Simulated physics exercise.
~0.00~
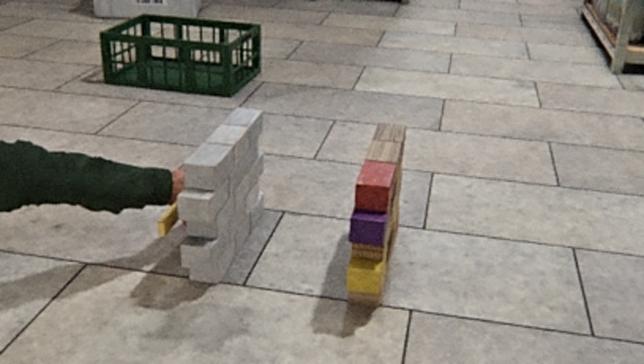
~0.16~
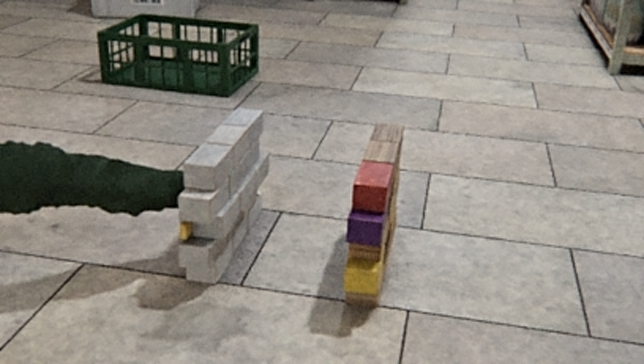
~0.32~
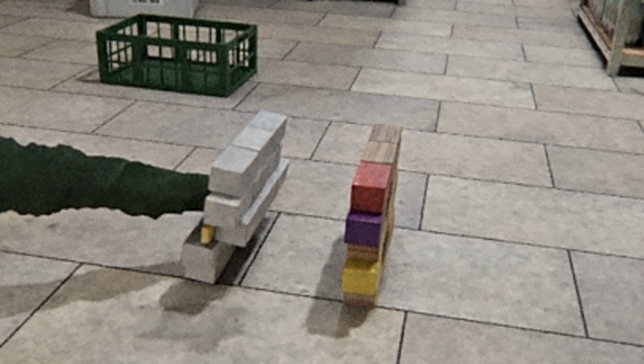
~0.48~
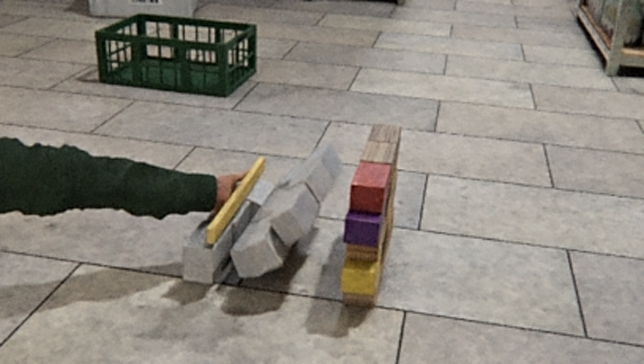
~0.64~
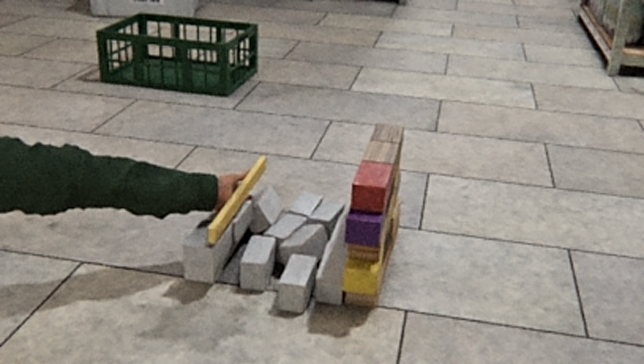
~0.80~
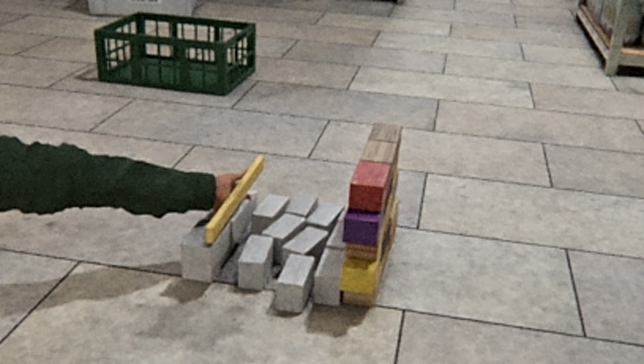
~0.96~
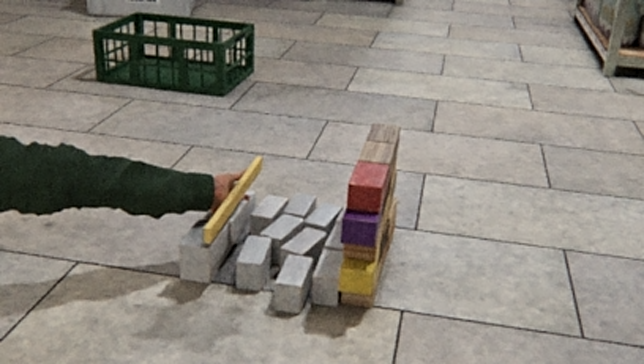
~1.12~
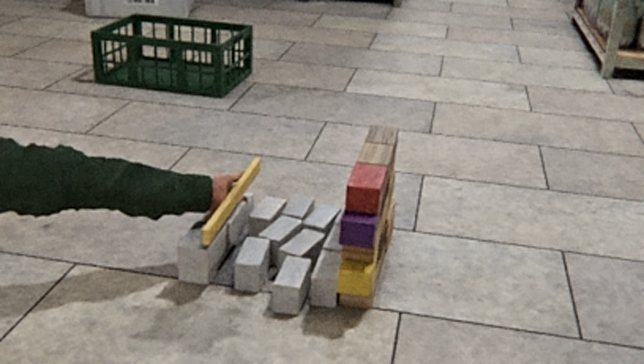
A pale block wall, pushed rightward by a hand-held batten, topples against a still-standing coloured stack.
